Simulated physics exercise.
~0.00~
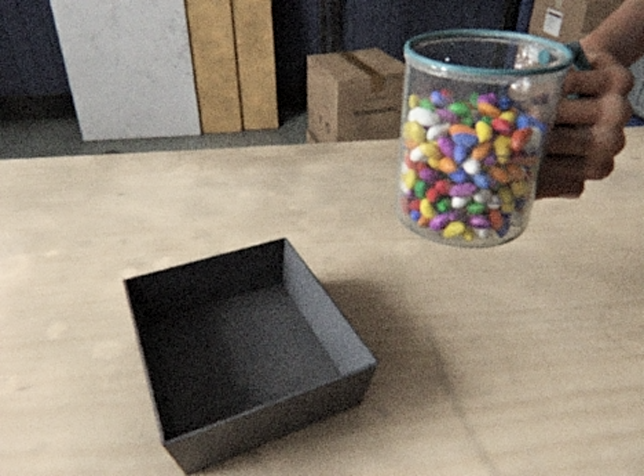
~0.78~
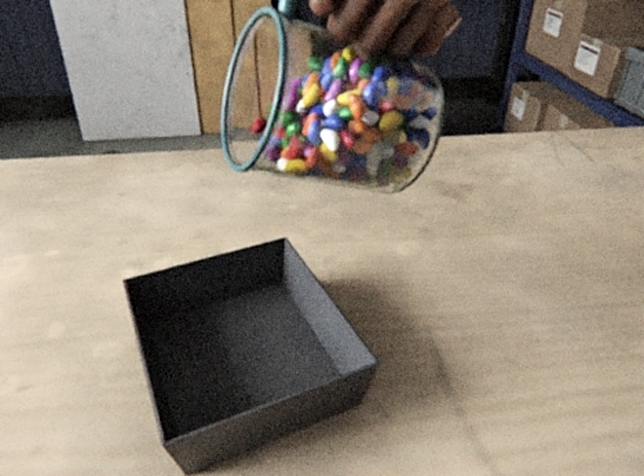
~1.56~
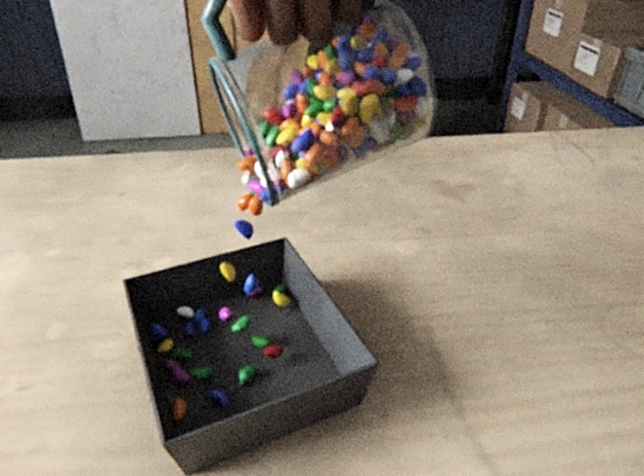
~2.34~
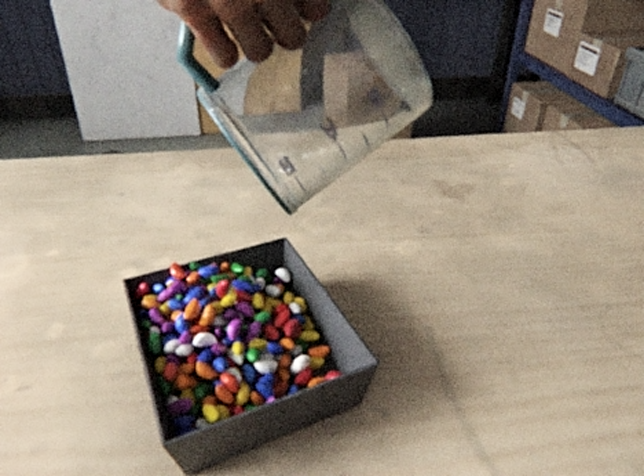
At first, a hand at the right holds a clear jug with a teal rim, filled with colorful jelly beans, upright above a wooden table where an empty dark square tin sits. The hand moves the jug left and tips it onto its side, and the jelly beans slide toward the rim. As it tilts further, the first few tumble out and scatter across the bottom of the tin. The rest follow until the jug is empty, still held tilted above. The tin ends up filled with a bright heap, with none lying on the table around it.
